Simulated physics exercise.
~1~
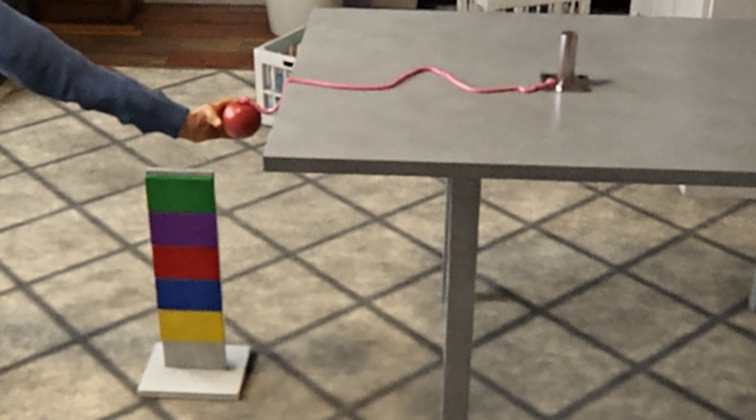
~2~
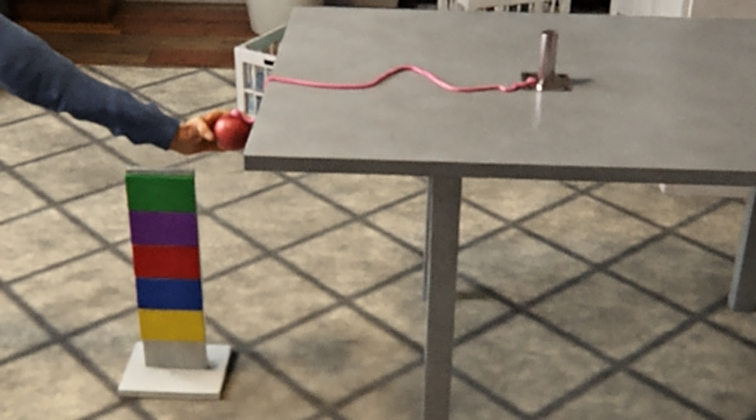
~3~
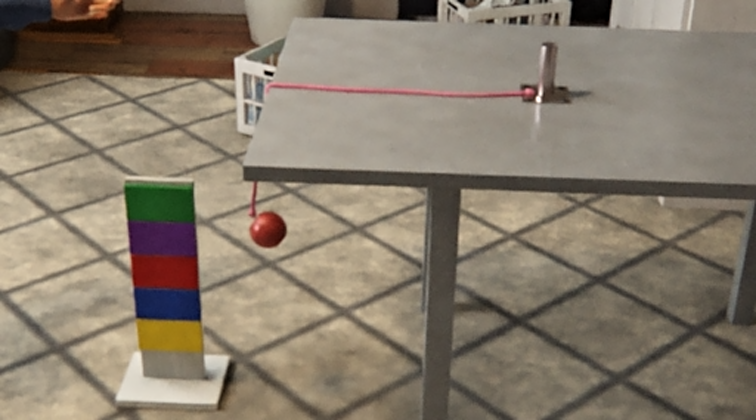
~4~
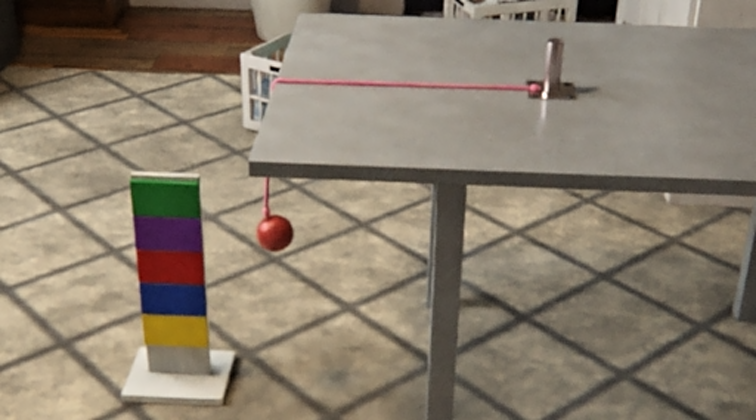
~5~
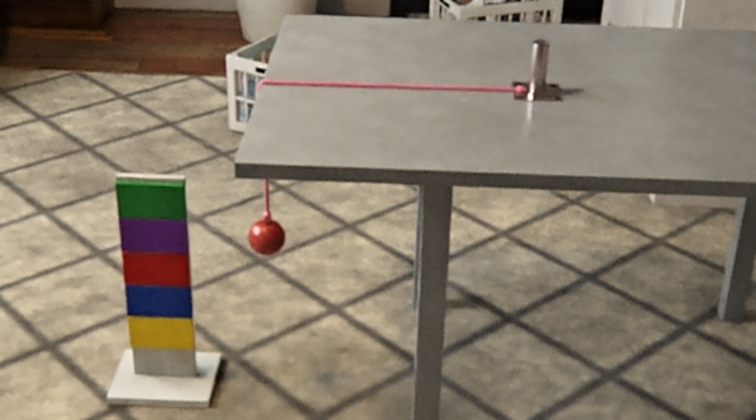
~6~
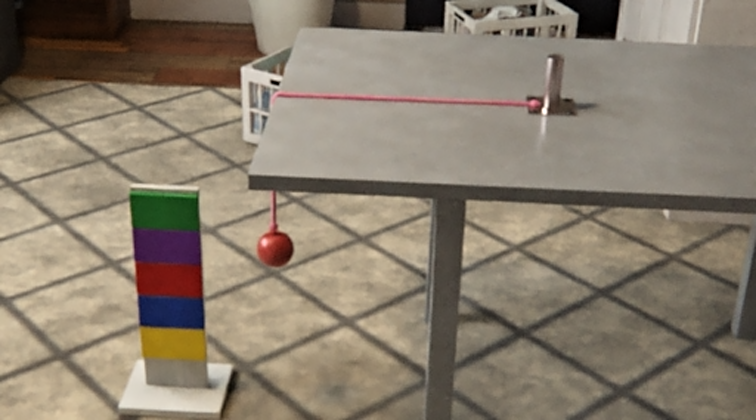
A red apple on a pink string was held out by a hand beside a grey table, then let go, dropping just below the edge until the string pulled straight, and it ended hanging still, level with the purple band on the coloured scale.
